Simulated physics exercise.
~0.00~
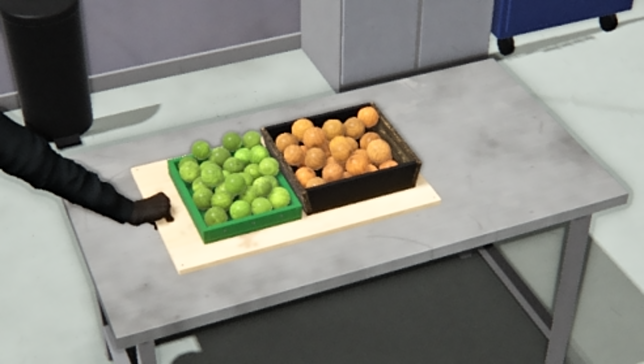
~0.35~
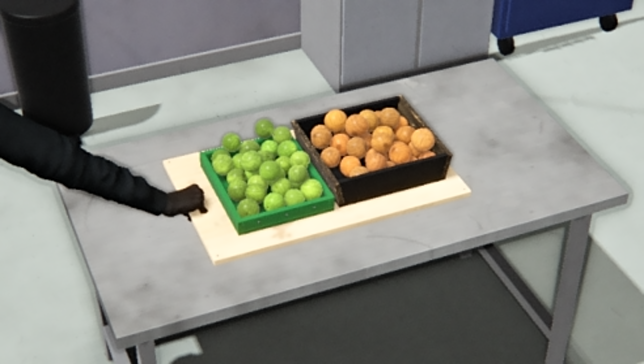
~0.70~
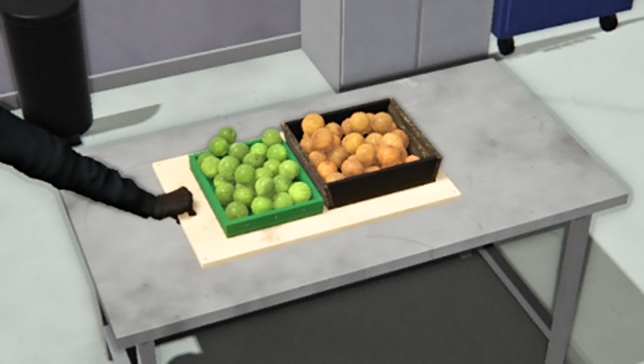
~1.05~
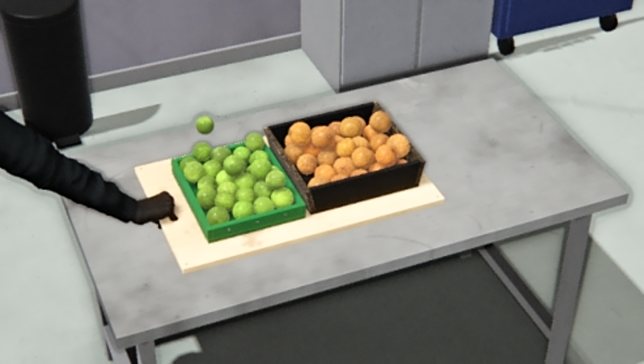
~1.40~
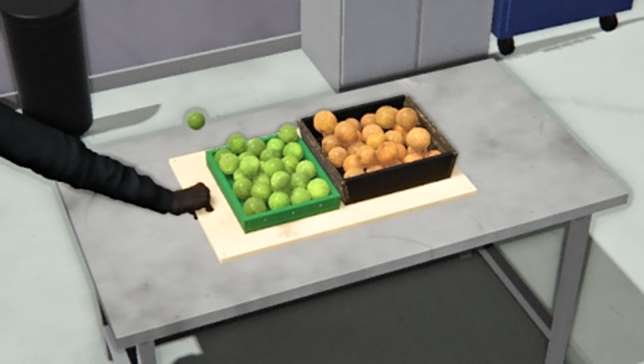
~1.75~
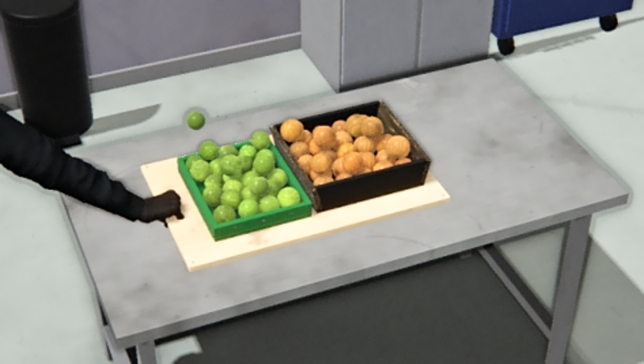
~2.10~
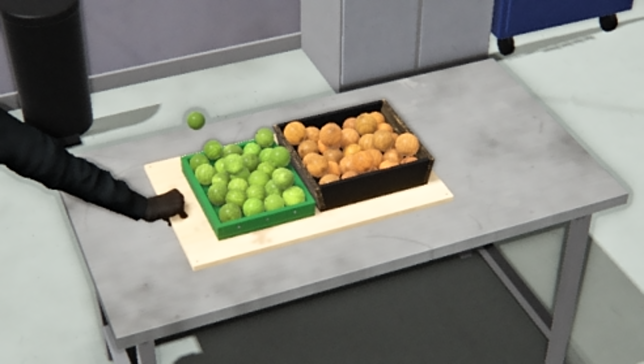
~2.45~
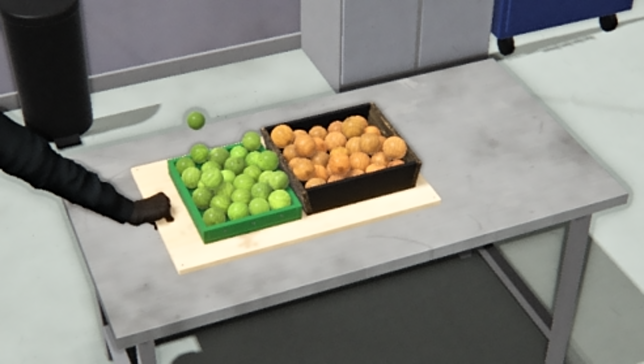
The clip shows a dark arm sliding a pale board back and forth on a grey table, carrying a green container of green apples and a black container of onions. One green apple rises out and ends apart above the left rear of its container, while the rest stay in.
